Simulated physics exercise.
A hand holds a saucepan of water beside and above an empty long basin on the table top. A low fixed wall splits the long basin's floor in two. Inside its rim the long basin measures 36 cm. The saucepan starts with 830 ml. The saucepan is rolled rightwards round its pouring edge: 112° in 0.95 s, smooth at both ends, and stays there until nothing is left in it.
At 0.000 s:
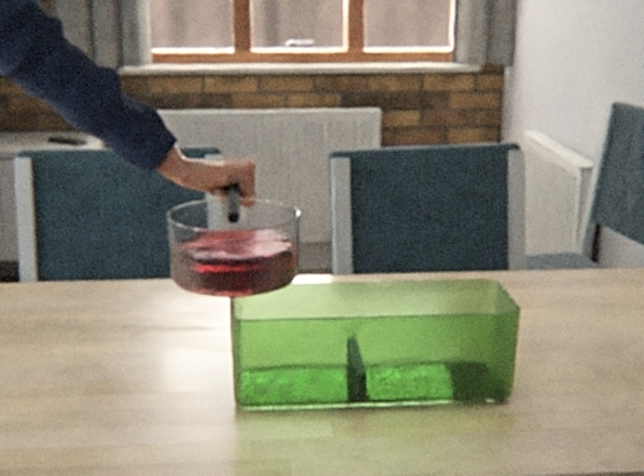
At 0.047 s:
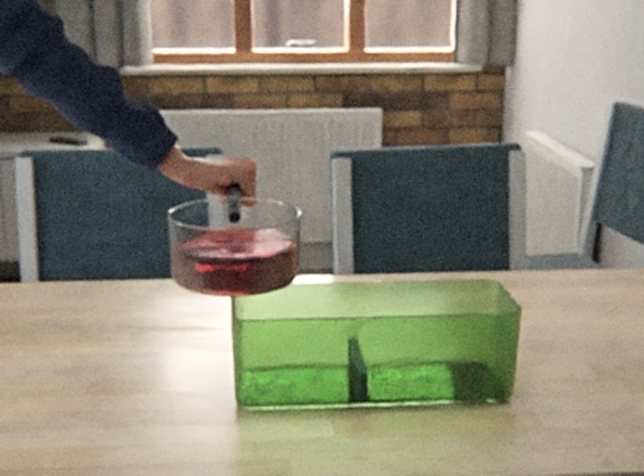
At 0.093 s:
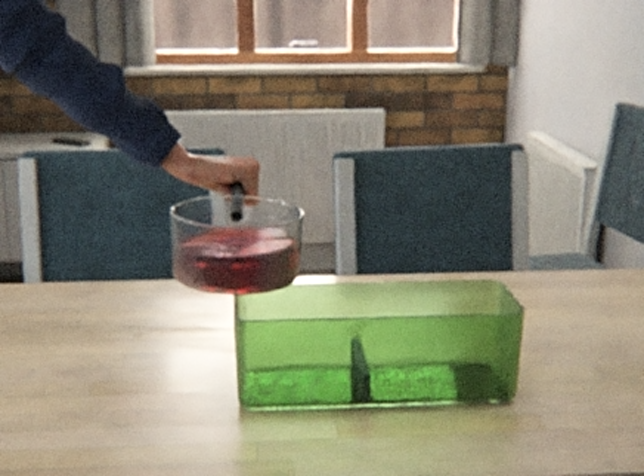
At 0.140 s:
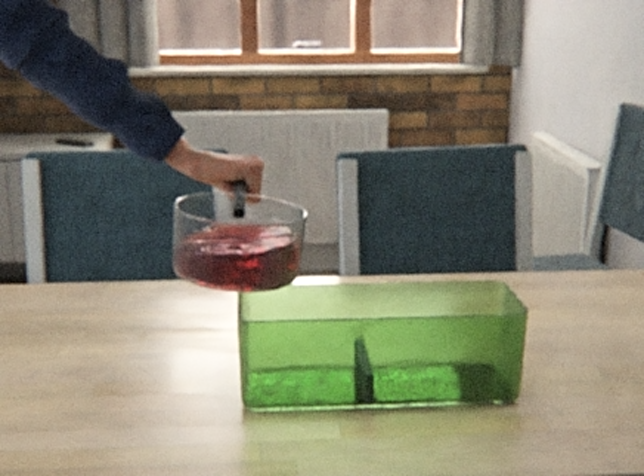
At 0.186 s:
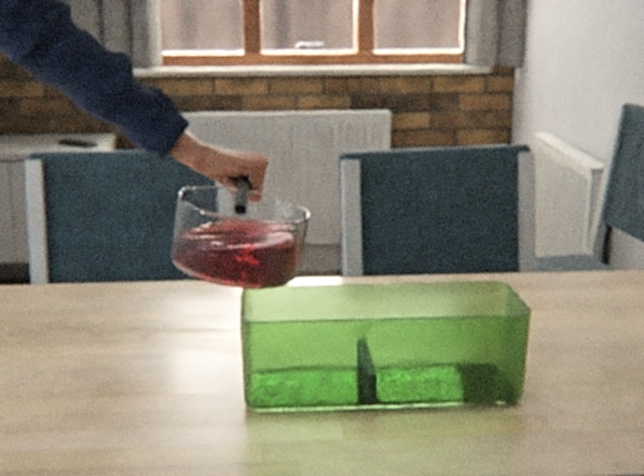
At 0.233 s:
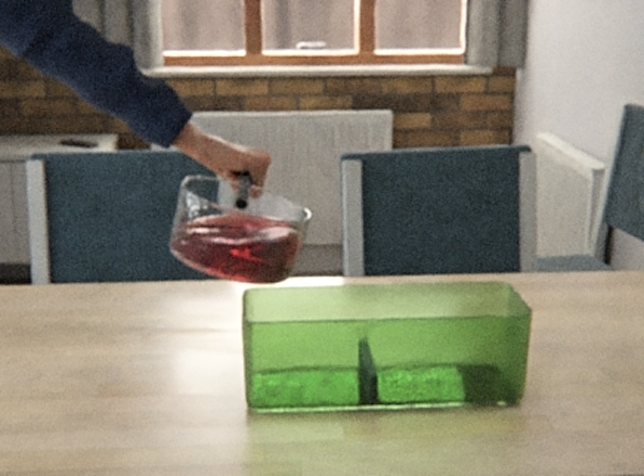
The footage shows a hand holding a clear saucepan of red liquid beside and above a green long basin on a wooden table, first nearly level, then tilting it slightly rightwards as the liquid shifts inside.
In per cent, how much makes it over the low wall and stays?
The far part has some 87 per cent.
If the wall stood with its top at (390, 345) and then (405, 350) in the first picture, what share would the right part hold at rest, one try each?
In turn about 35 and 20 per cent.
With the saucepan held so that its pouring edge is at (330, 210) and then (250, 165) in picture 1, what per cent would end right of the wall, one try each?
In turn about 85 and 50 per cent.
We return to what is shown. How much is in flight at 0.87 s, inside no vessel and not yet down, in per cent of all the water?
About 20 per cent.
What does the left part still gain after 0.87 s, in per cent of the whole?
Some 9 per cent.
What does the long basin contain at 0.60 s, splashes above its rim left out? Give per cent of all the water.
About 1 per cent.
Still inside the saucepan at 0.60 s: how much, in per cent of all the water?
Some 68 per cent.
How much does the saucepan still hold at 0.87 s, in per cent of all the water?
About 10 per cent.
After 0.60 s the tilt is 78° and 68 per cent is still to pour, 1 is left of the wall and 0 right of it.
After 0.87 s the tilt is 110° and 10 per cent is still to pour, 3 is left of the wall and 68 right of it.
After 1.15 s the tilt is 112° and 0 per cent is still to pour, 12 is left of the wall and 85 right of it.
After 1.45 s the tilt is 112° and 0 per cent is still to pour, 12 is left of the wall and 86 right of it.
In the end 12 per cent lies left of the wall, 87 right of it and 1 outside.
